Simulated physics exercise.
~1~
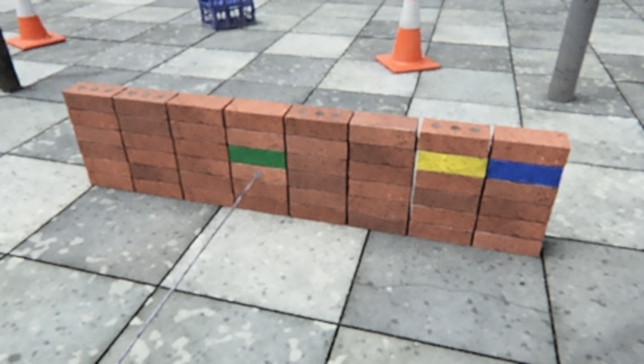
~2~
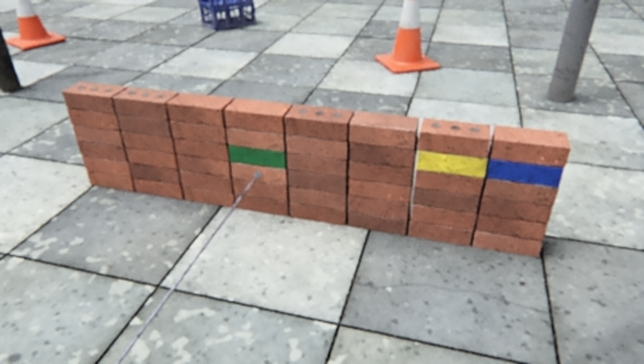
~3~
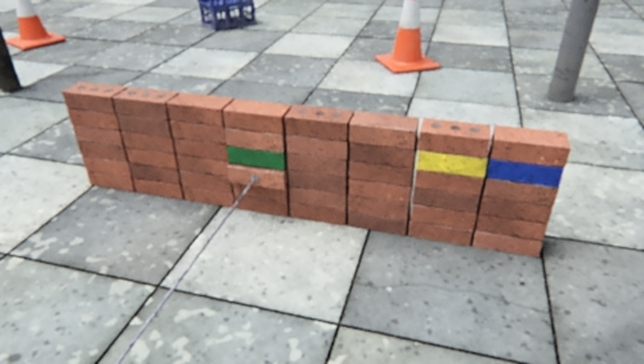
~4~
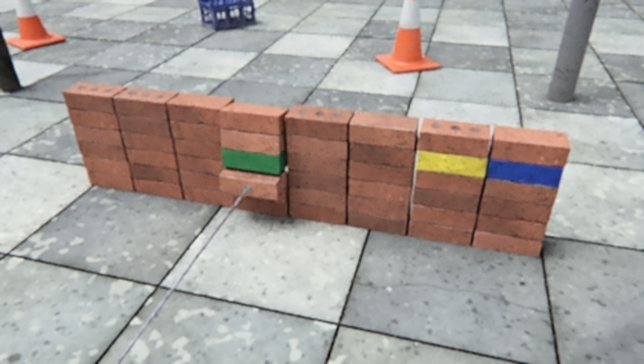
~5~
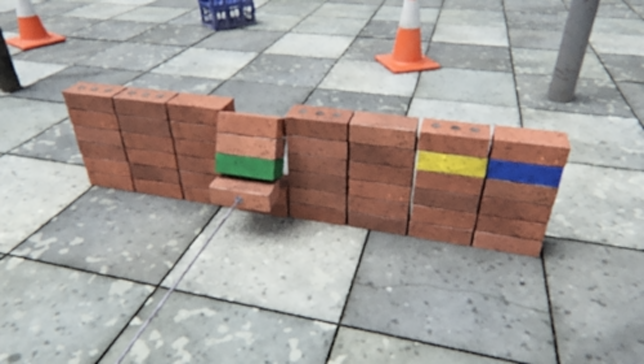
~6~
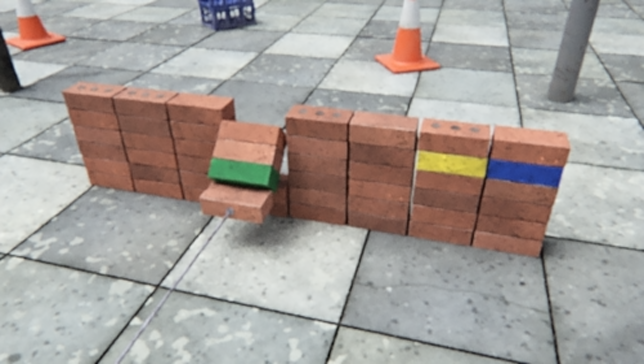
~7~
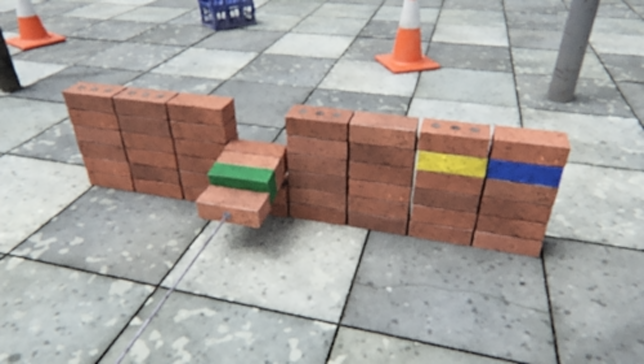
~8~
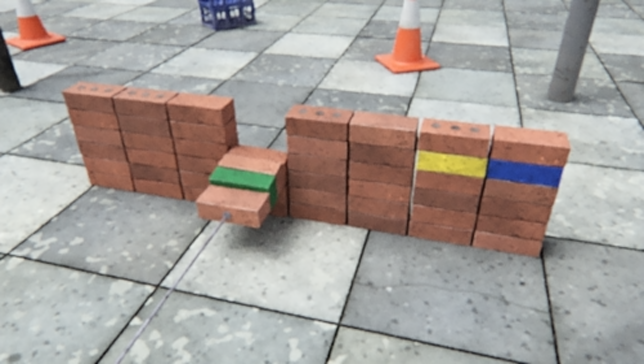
A low wall of reddish bricks, stacked in eight plain columns, stands on grey paving slabs, seen from slightly above, with orange cones, a blue crate and a grey post behind it. One brick is green in the fourth column from the left, while yellow and blue ones sit toward the right end. A thin rod draws the brick beneath the green one out toward the viewer. The bricks above it lean forward, tip over and drop into the gap. The green brick ends on its side, and the neighbouring columns, yellow and blue bricks included, stay standing.
